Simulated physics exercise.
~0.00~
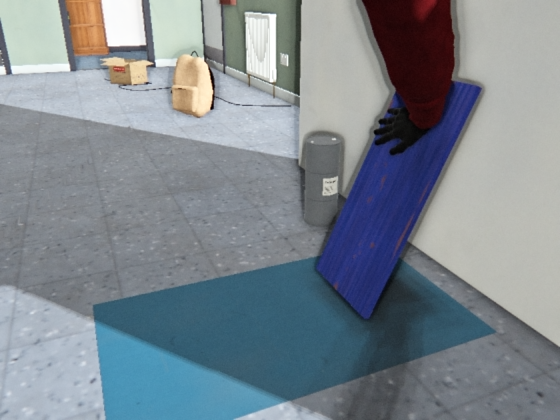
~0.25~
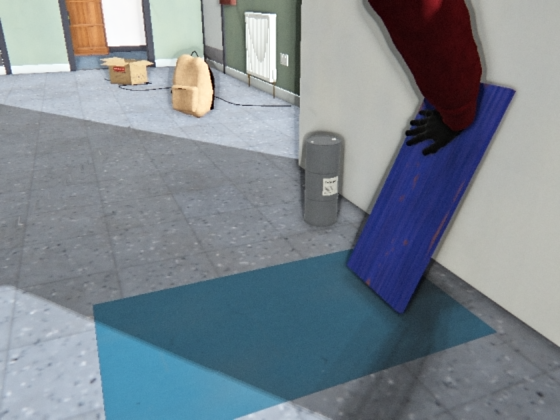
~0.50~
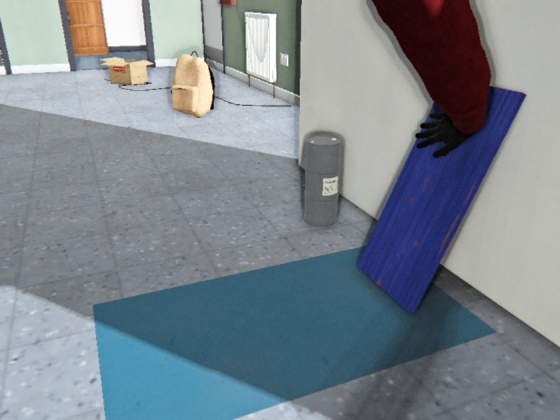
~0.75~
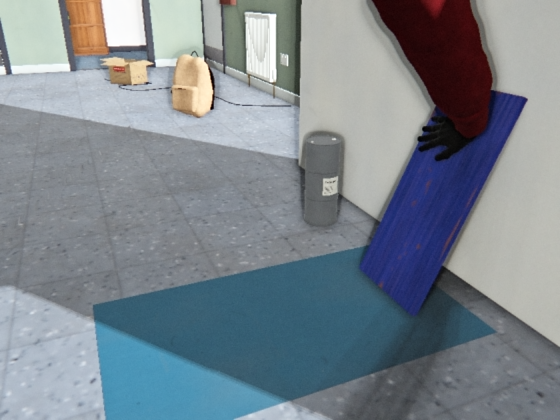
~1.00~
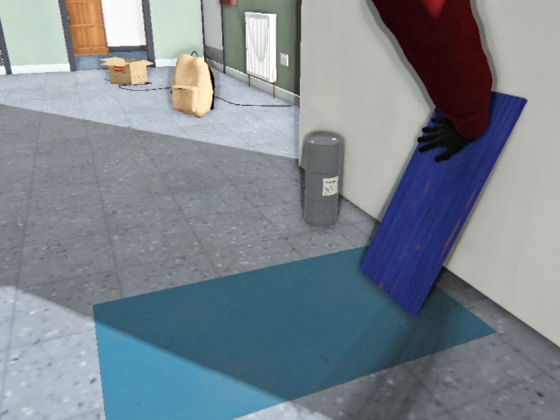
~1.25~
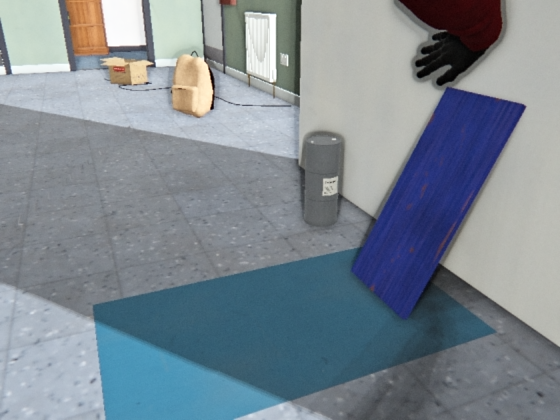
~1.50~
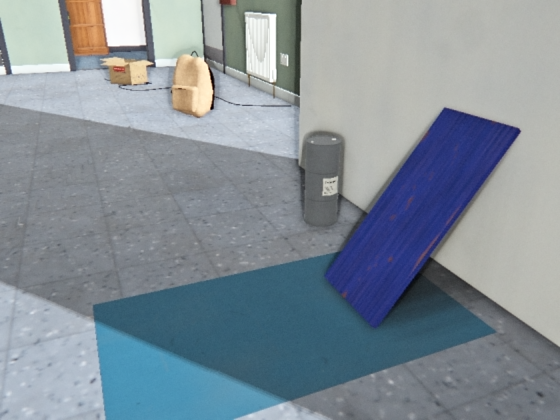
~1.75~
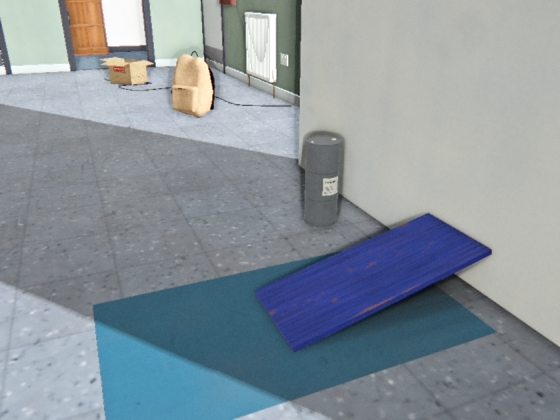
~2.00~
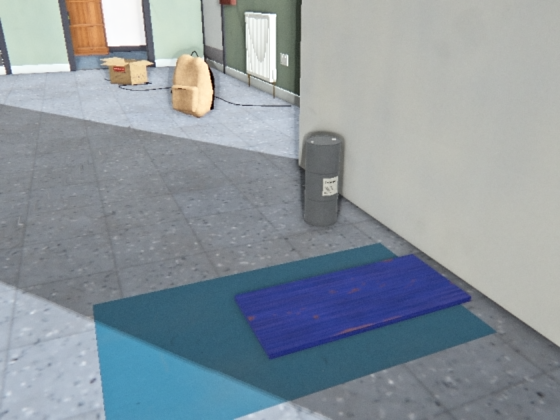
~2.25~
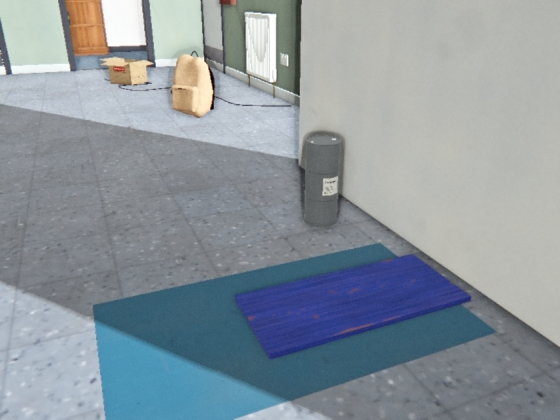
A blue board leaned on a wall by a gloved hand slides down flat once released.
